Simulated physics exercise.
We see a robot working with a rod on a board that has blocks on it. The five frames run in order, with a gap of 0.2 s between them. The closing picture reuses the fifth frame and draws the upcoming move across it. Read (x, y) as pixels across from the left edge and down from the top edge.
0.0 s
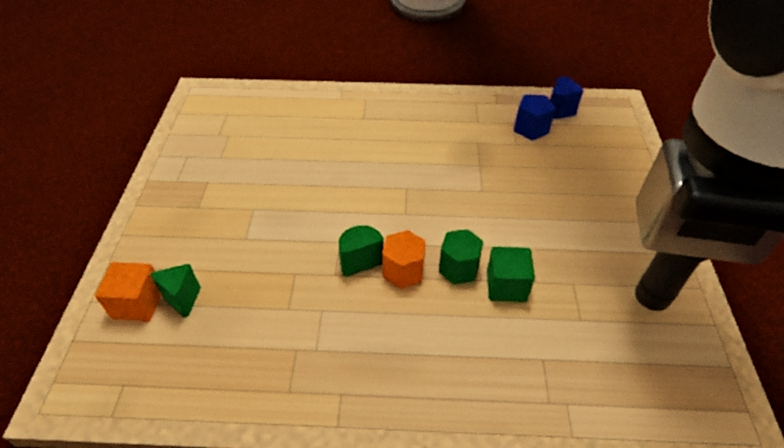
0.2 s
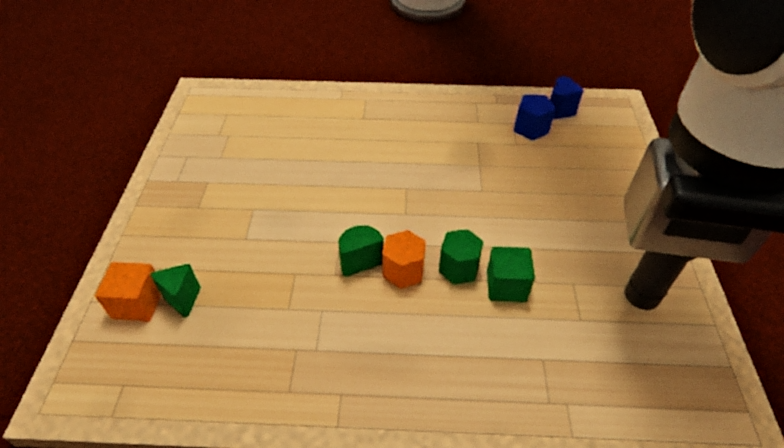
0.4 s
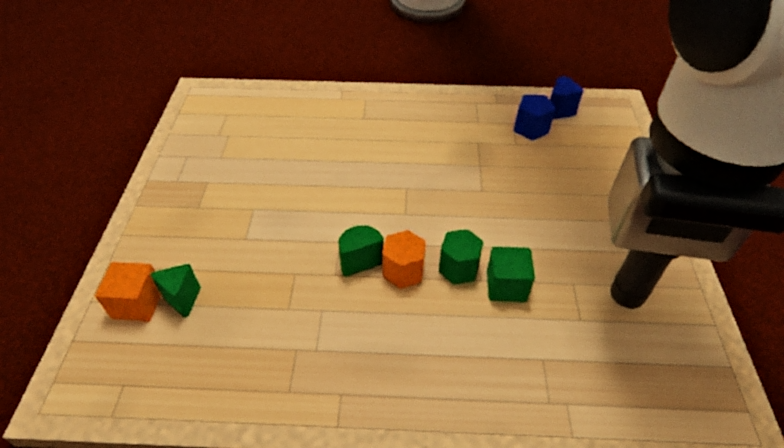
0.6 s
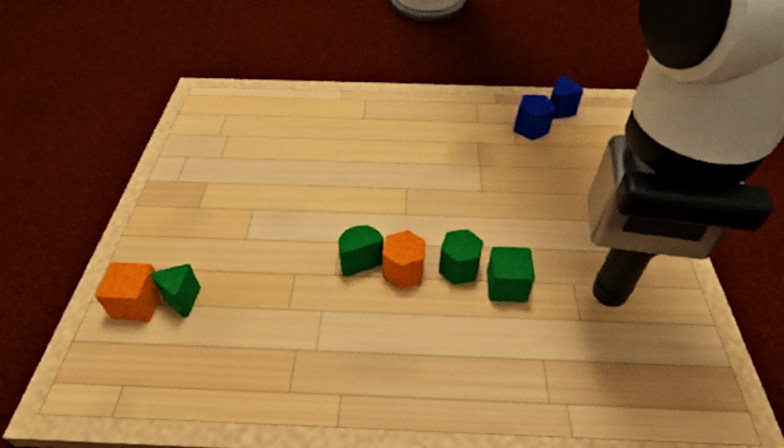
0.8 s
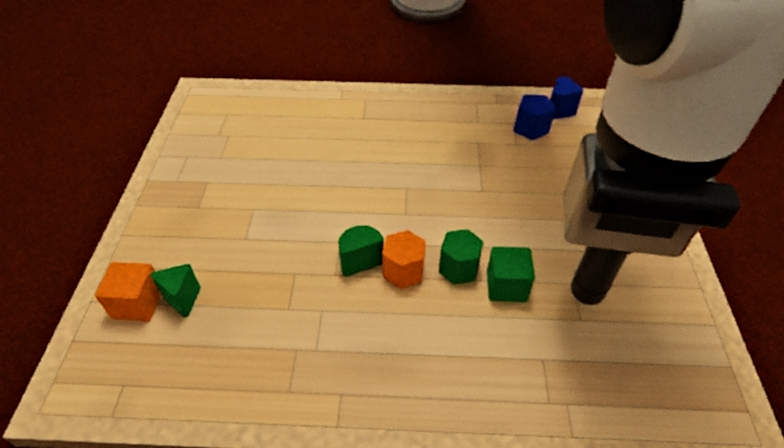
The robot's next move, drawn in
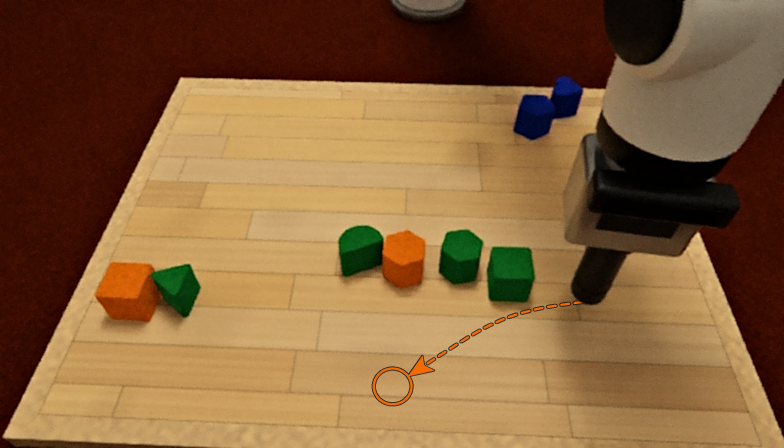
The clip opens on a wooden board with scattered orange, green and blue blocks, and a robot arm holding a dark rod near the right edge. The arm slides the rod steadily leftward, a short distance, until it is close beside the green cube, while every block stays still.
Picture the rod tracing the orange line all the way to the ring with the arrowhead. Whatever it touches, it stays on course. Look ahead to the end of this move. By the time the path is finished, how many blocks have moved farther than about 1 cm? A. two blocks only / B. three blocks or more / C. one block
I'll go with C - one block.
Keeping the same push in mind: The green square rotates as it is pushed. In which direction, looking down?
The green square rotates clockwise.
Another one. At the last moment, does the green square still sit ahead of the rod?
No.
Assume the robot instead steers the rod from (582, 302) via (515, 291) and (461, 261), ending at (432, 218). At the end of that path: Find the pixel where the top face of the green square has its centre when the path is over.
The point I'd pick in the picture is (400, 189).
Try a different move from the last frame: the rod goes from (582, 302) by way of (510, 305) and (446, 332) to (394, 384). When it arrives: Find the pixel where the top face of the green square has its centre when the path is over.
Its top middle will sit at (478, 258).
Path on the board, from (582, 302) via (484, 328), ending at (393, 386).
What follows on the original path. One third of the way, rod at (518, 305); green square at (500, 262), turned 40° clockwise.
Two thirds of the way, rod at (456, 336); green hexagon at (460, 241); green square at (496, 265), turned 60° clockwise.
At the end, rod at (393, 377); orange hexagon in place; green hexagon at (460, 241); green square at (496, 265), turned 60° clockwise.
